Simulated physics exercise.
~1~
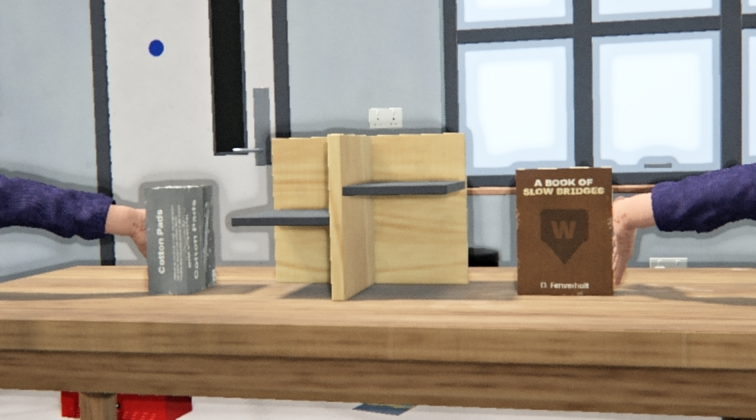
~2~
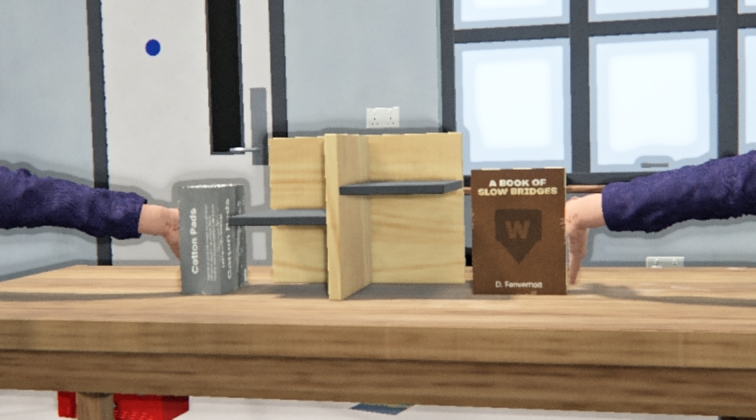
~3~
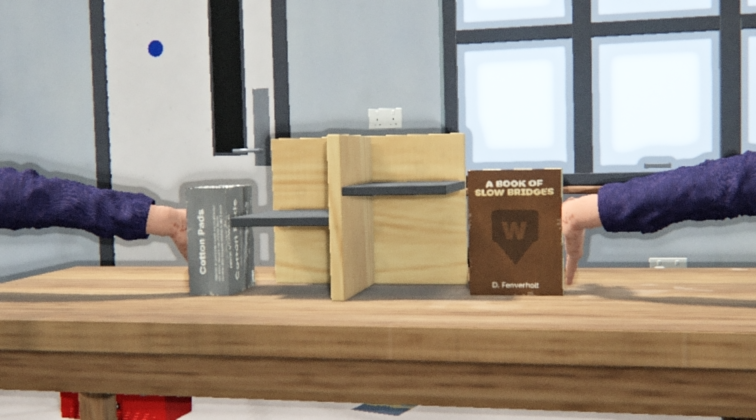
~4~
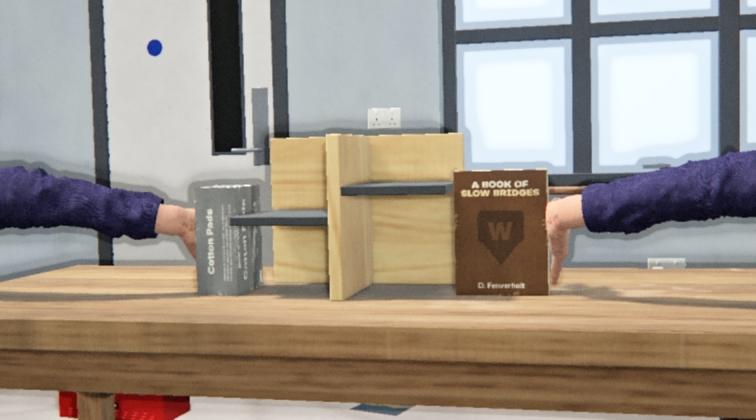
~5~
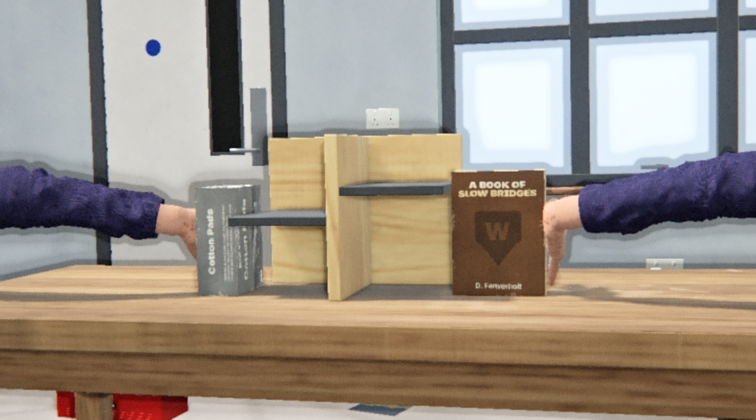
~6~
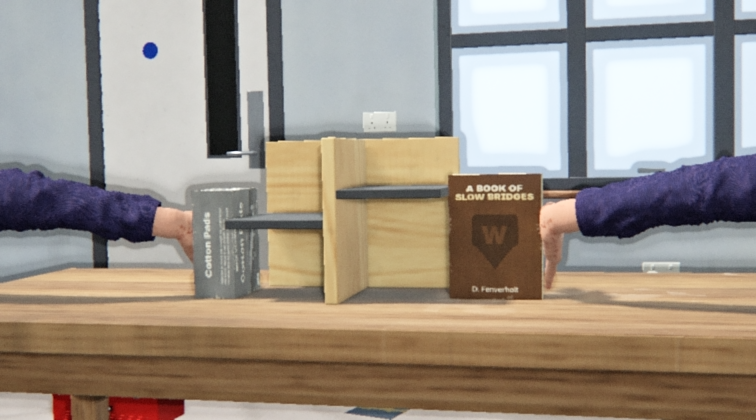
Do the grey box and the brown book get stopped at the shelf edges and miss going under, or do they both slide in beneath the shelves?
They both get stopped at the shelf edges. The grey box and the brown book are each too tall to fit underneath, so they catch on the edges.
